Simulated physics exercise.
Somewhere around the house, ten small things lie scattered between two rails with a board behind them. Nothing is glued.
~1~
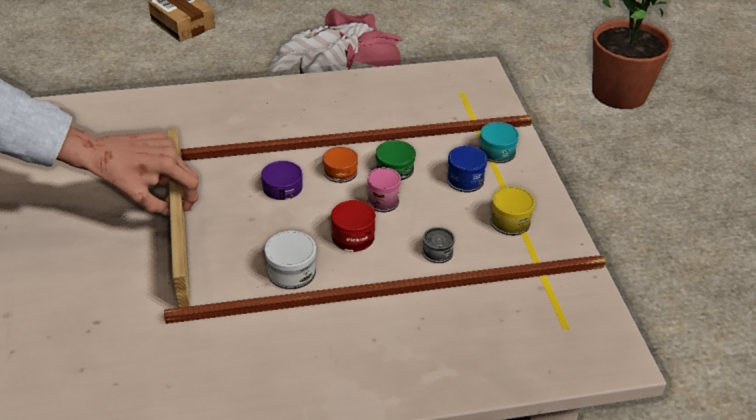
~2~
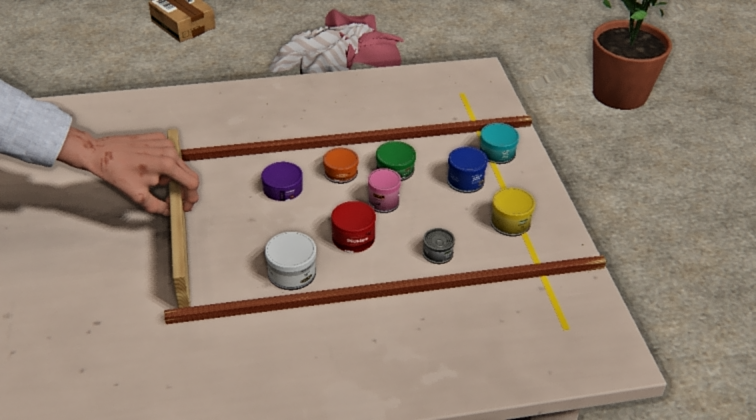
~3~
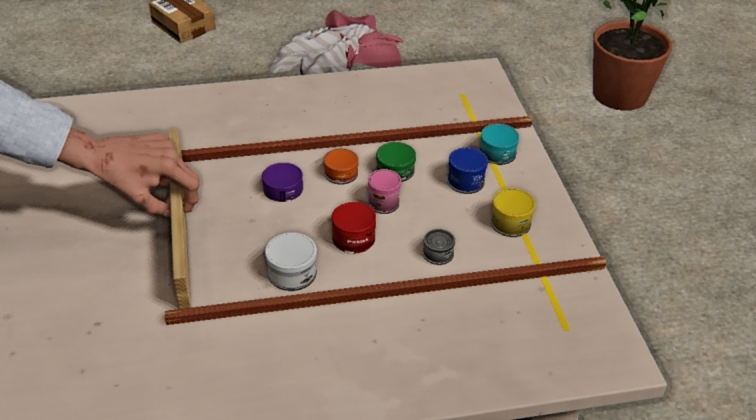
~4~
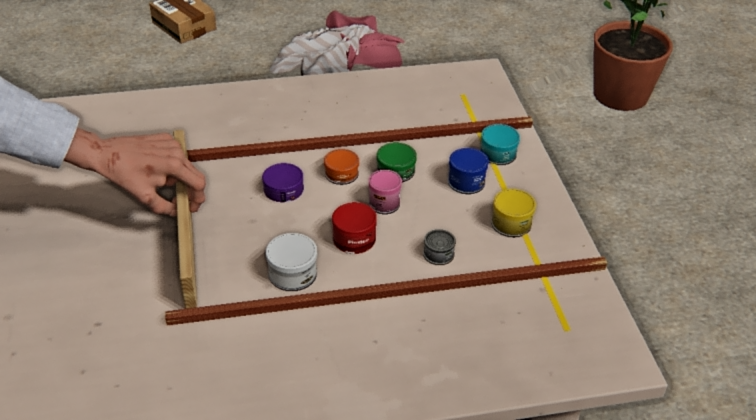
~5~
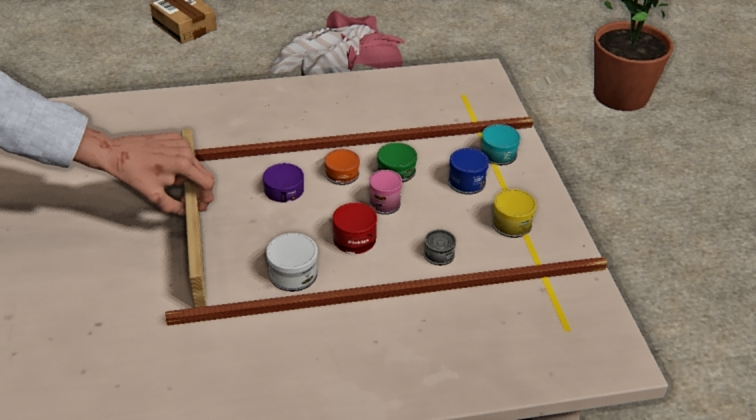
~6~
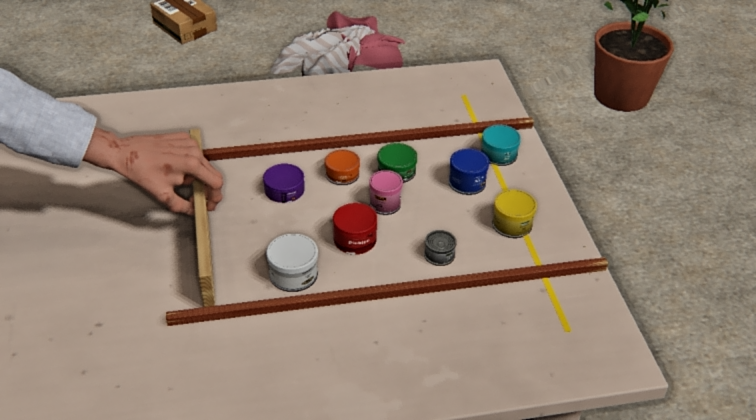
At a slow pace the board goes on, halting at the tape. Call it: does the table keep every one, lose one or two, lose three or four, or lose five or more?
It loses one or two.
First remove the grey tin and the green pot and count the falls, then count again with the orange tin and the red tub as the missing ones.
That gives 0 in the first case, then 0 in the second.
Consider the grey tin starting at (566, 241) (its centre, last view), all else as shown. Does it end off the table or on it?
Well, the grey tin keeps its place.
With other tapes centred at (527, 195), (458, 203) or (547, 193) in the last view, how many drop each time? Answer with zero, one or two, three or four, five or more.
Taking the three places in turn, it would be 5 or more; none at all; at least five.
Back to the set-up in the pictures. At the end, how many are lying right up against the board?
The figure is 5.
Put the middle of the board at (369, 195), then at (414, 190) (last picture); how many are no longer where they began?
Counting first: 7, next 7.
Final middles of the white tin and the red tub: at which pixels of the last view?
White tin: (557, 237); red tub: (539, 205).
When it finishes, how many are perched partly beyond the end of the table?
The total would be 4.
Soon after, none off yet; turquoise tin at rest near (500, 145); yellow tin at rest near (514, 214); blue tin at rest near (469, 172).
At rest, the number that fall off is one or two; fallen, turquoise tin.
